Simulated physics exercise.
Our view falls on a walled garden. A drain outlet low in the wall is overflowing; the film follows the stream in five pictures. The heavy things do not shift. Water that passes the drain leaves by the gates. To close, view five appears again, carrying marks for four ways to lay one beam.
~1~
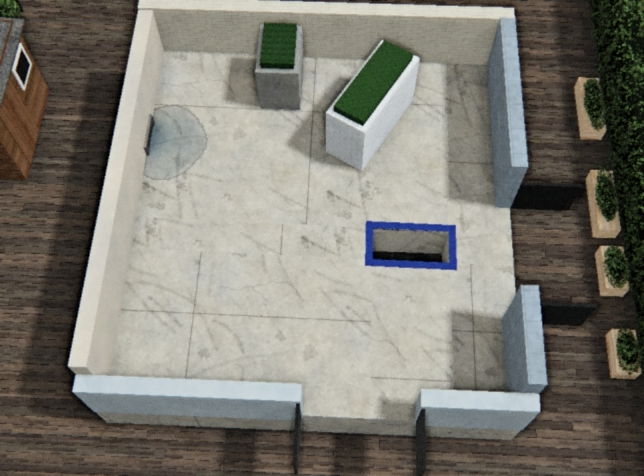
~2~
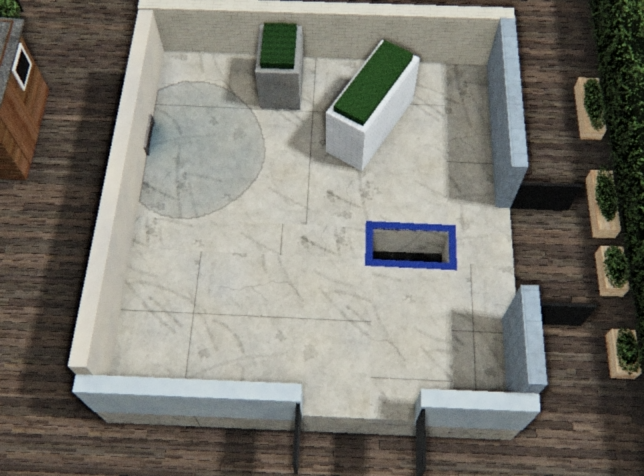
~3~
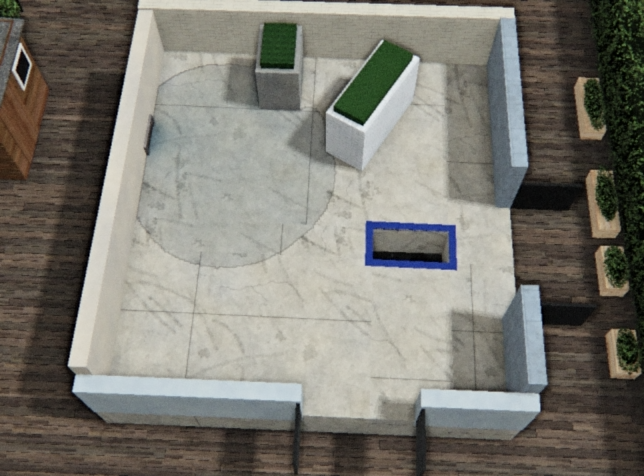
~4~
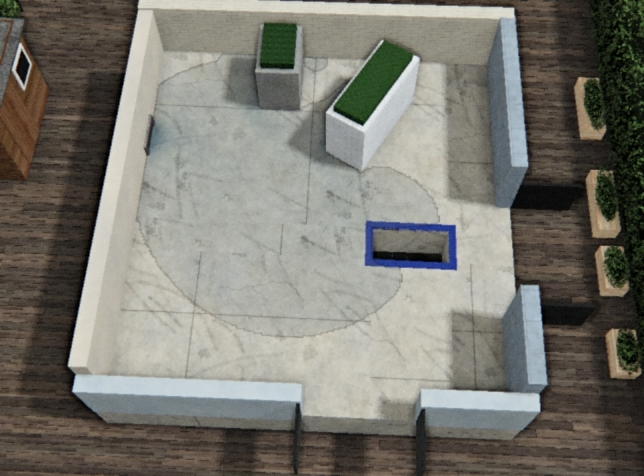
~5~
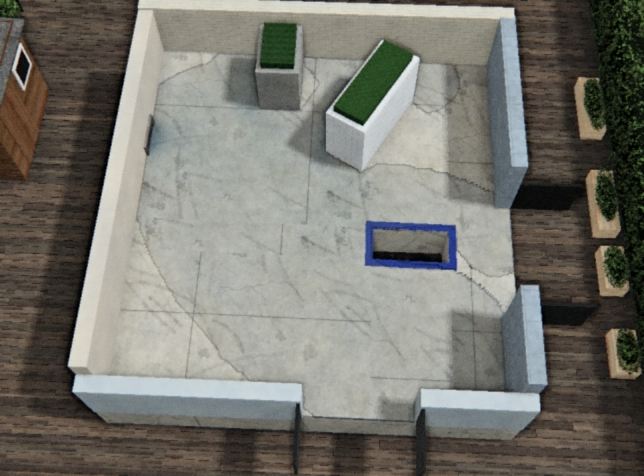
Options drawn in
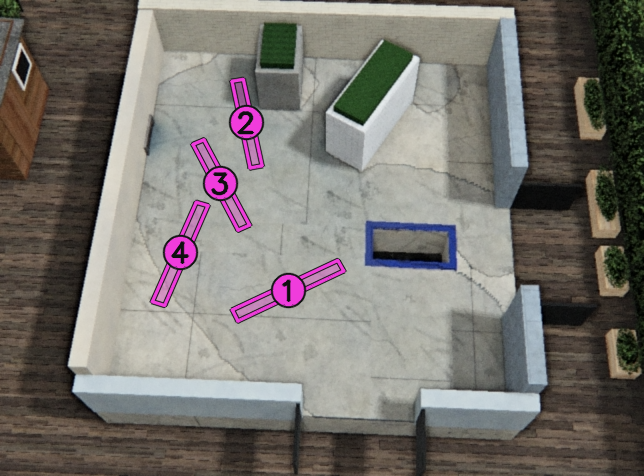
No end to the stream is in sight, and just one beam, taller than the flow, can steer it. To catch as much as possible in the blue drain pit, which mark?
Position 1.
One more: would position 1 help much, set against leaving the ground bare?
Yes.
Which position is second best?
Here it is position 4.
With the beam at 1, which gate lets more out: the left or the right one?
The right one.
In magenta, 1 from (235, 315) to (340, 265); 2 from (237, 80) to (256, 166); 3 from (198, 142) to (243, 227); 4 from (158, 303) to (202, 203).
With 1, about 63 % of the stream goes into the blue drain pit, about 36 % out by the gates.
With 2, about 22 % of the stream goes into the blue drain pit, about 78 % out by the gates.
With 3, about 26 % of the stream goes into the blue drain pit, about 74 % out by the gates.
With 4, about 41 % of the stream goes into the blue drain pit, about 59 % out by the gates.
